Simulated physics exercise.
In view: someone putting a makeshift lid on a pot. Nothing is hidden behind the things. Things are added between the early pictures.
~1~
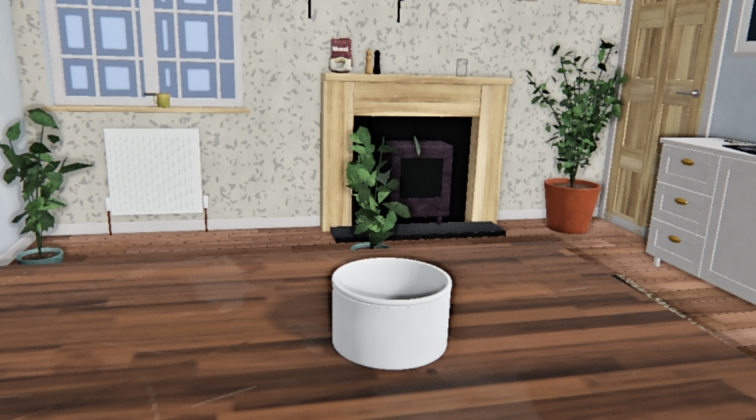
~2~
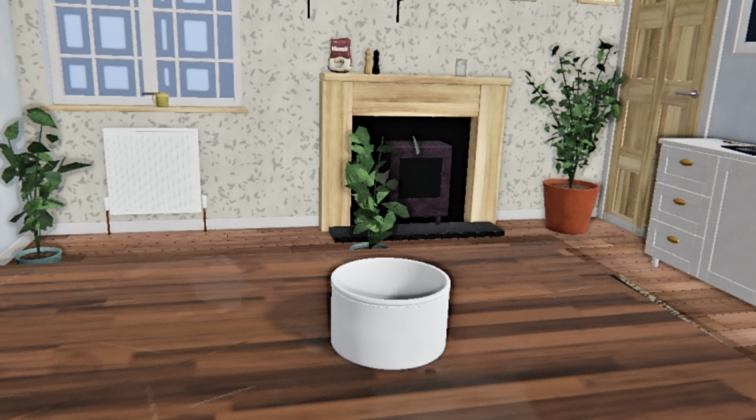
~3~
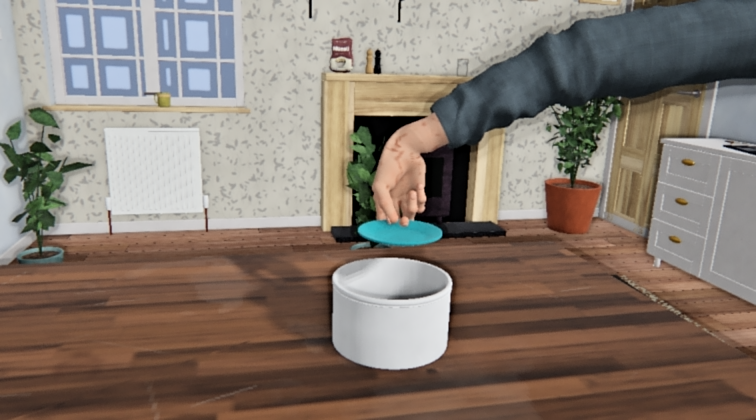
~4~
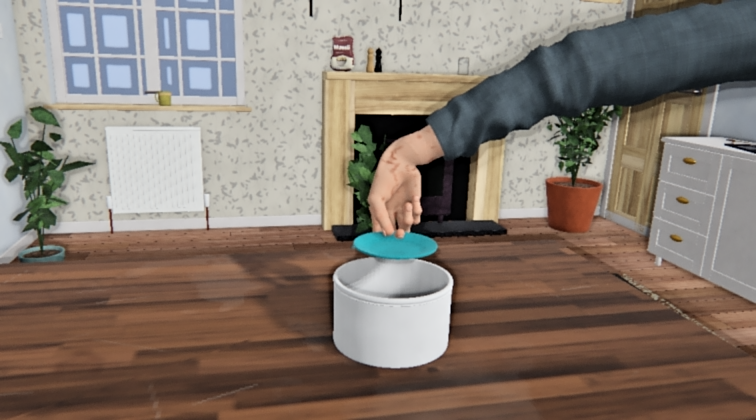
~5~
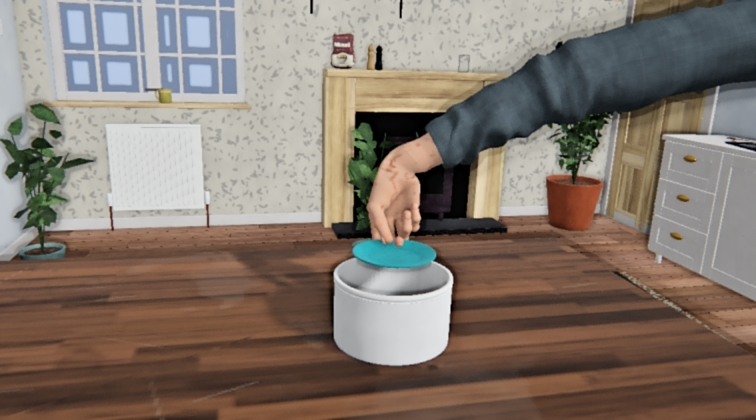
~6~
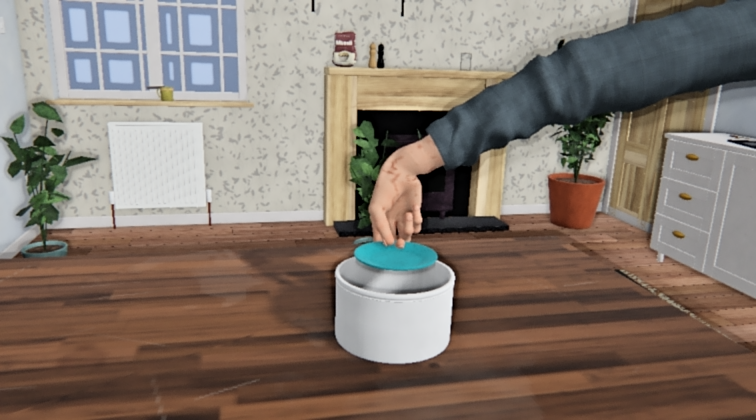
We see a white round pot on a wooden floor before a fireplace; a sleeved arm appears from the right, its hand holding a turquoise disc above the pot, then lowers it slightly toward the opening, still gripping it.
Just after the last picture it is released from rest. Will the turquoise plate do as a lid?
As it turns out, the turquoise plate falls in.
Then, 0.18 s past the last view, turquoise plate in the air near (393, 320).
Finally, the turquoise plate drops inside, near (393, 327).
